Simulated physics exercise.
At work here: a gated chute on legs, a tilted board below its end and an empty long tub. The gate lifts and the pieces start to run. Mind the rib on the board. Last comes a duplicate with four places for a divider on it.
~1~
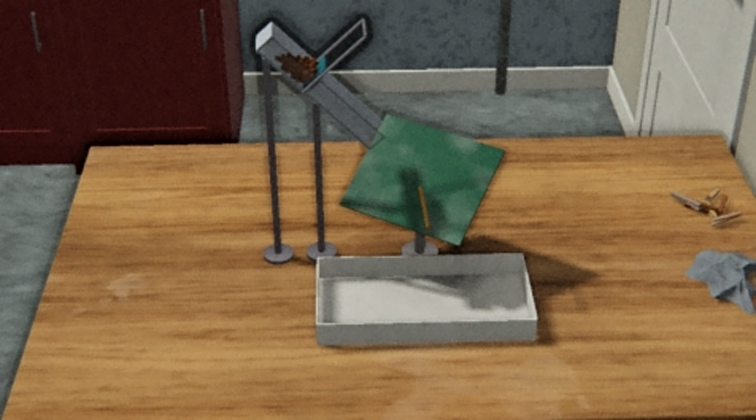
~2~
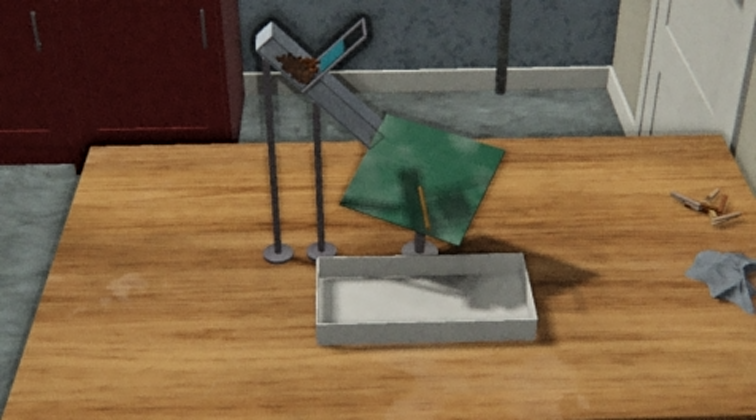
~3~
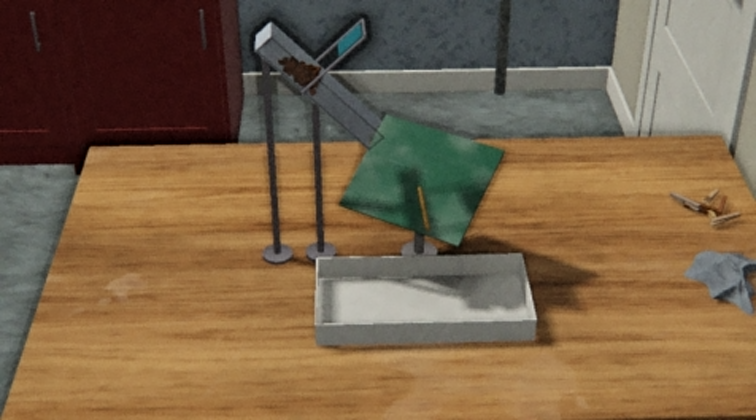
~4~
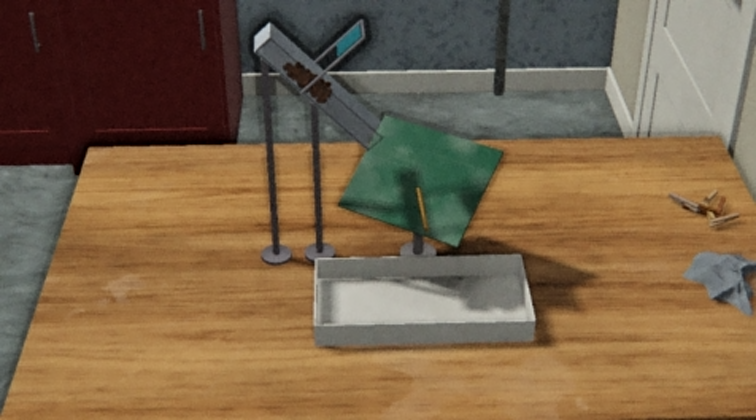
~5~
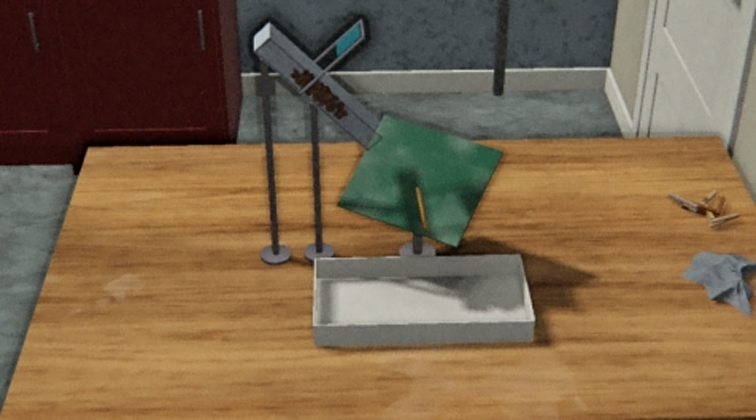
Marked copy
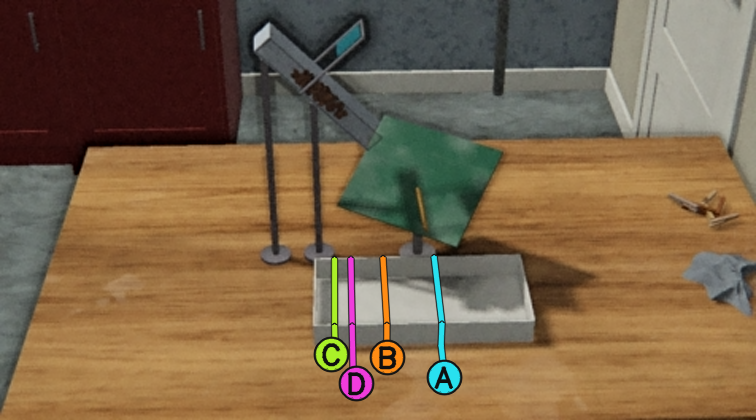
On a wooden table, a gate lifted on a sloping gray chute beside a tilted green board and an empty pale tub, and the small brown pieces slid partway down the chute.
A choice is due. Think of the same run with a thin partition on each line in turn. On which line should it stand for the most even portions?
Use line B.
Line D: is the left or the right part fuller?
Right.
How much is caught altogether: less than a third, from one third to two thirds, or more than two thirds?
It is more than two thirds.
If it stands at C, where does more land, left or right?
More lands on the right.
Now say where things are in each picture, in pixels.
The first picture shows load behind the gate at (299, 69), bits of dog kibble; lip of the chute at (369, 142), sloping fairly steeply.
The second picture shows middle of the board at (421, 177), tilted fairly steeply; middle of its low edge at (397, 224); of its high edge at (445, 131).
The third picture shows front corners of the tub at (316, 324) and (536, 319), empty; front of the load at (313, 83).
The fourth picture shows middle of the load at (310, 82); its front at (324, 95), about a quarter of the way to the lip; rib from (418, 188) to (426, 228).
The fifth picture shows middle of the load at (321, 94); its front at (345, 113), about two thirds of the way to the lip.
On the marked copy, line A crosses the front rim at (441, 322); line B crosses the front rim at (386, 324); line C crosses the front rim at (334, 325); line D crosses the front rim at (352, 324).
Choosing A, of what is caught, all on the left of the divider, none on the right.
Choosing B, of what is caught, about half on the left of the divider, about half on the right.
Choosing C, of what is caught, a stray few on the left of the divider, nearly all on the right.
Choosing D, of what is caught, a small part on the left of the divider, most on the right.
